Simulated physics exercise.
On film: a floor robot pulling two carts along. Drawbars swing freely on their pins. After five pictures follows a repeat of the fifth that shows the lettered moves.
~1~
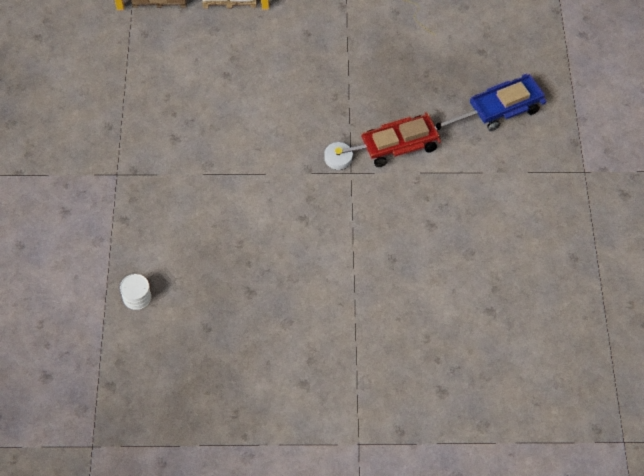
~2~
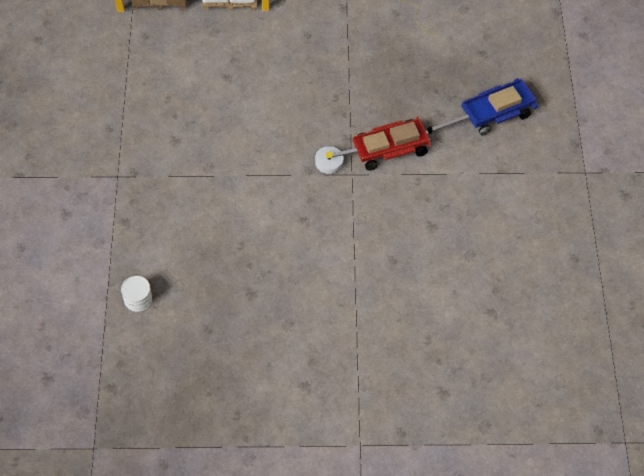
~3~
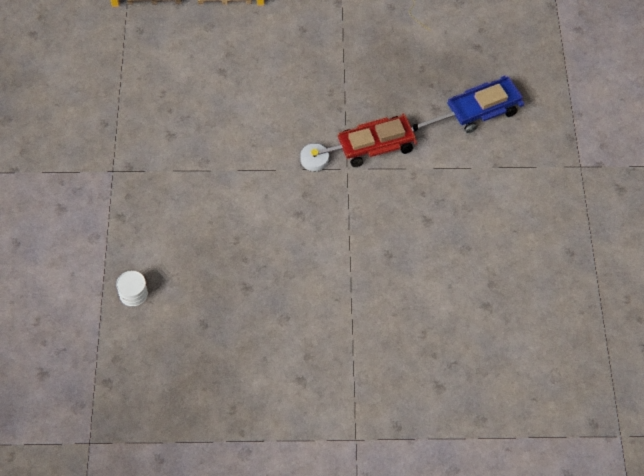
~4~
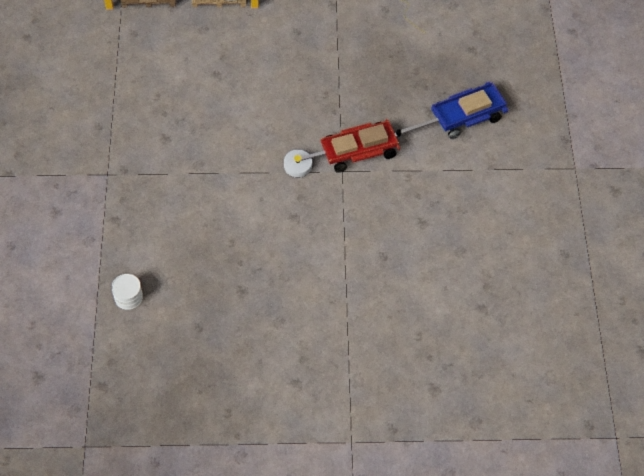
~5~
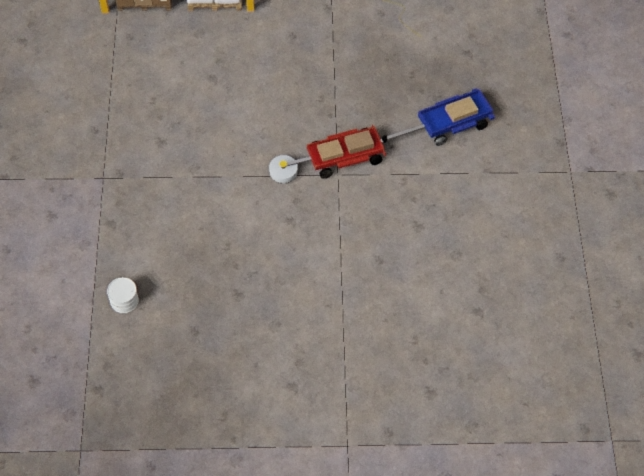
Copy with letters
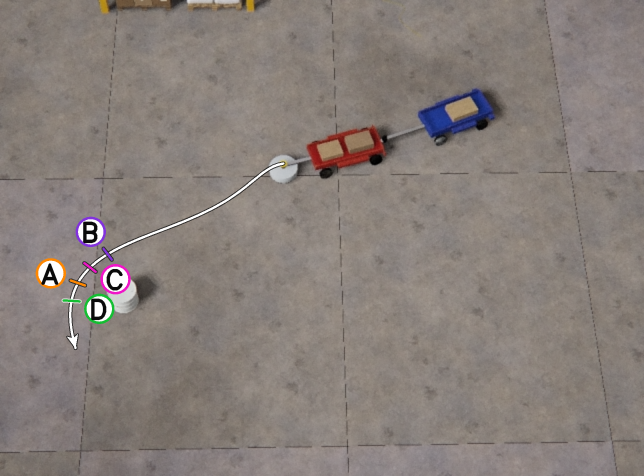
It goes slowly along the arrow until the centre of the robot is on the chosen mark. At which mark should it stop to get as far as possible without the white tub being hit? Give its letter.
D is the last safe stop.
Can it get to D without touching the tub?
Yes.
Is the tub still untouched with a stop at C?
For that mark, yes.
On the copy, A at (78, 283); B at (108, 254); C at (90, 267); D at (72, 301); the route from (283, 164) via (150, 235) to (76, 348).
On D. First, robot (211, 214), last cart (377, 139).
Then, robot (125, 250), last cart (297, 169).
Finally, robot (73, 305), last cart (231, 198); nothing has been touched.
By contrast, A is safe but short; B is safe but short; C is safe but short.
